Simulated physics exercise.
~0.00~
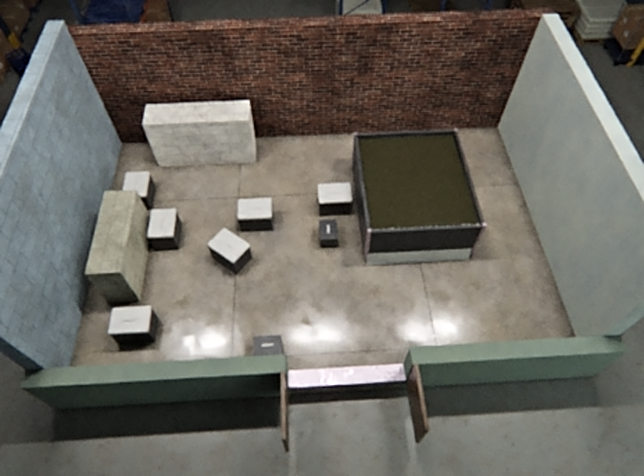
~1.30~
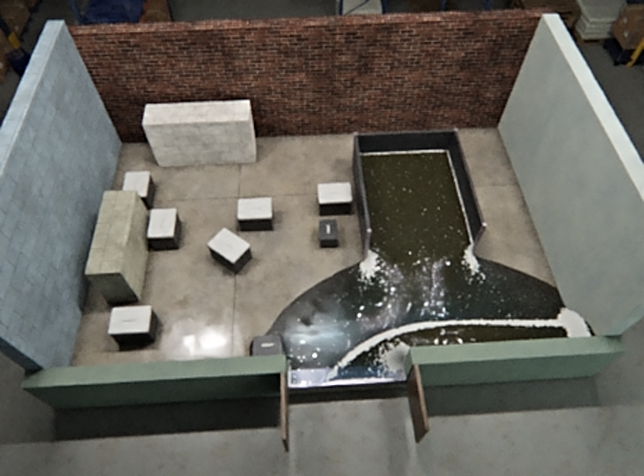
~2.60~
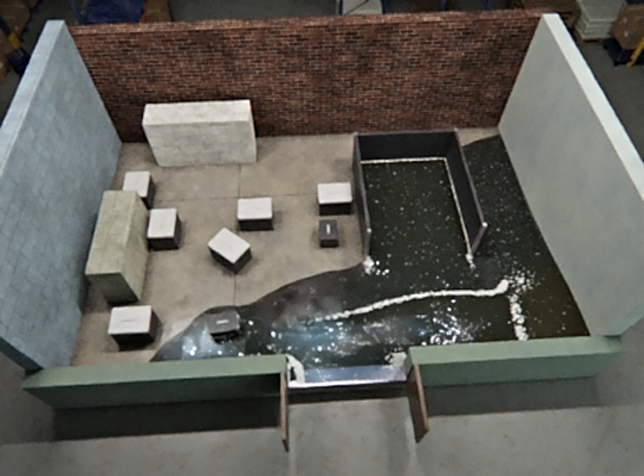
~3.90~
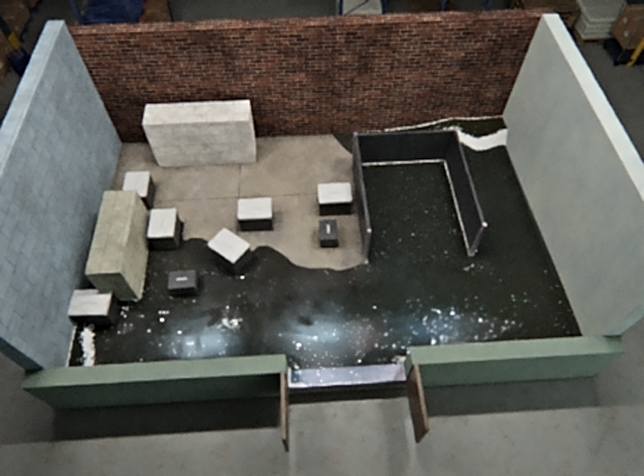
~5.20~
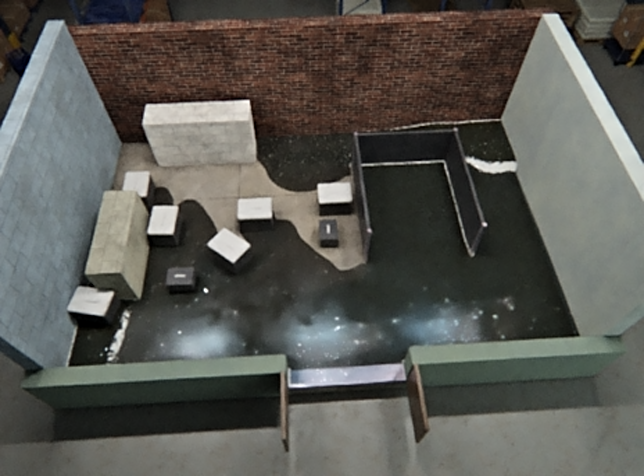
A concrete depot floor, seen from high above the front, is enclosed by a brick back wall, pale side walls and a low green front wall with a gap. A dark, open-topped tank of murky water stands right of centre, with pale-topped boxes, small dark boxes and two large pale blocks mostly to the left. The tank's front gives way, and water rushes forward, foaming along the front wall. It spreads right and left, pushing a small dark box leftward and shifting a pale-topped one slightly. Finally, dark water covers much of the floor, leaving a dry patch at back left.
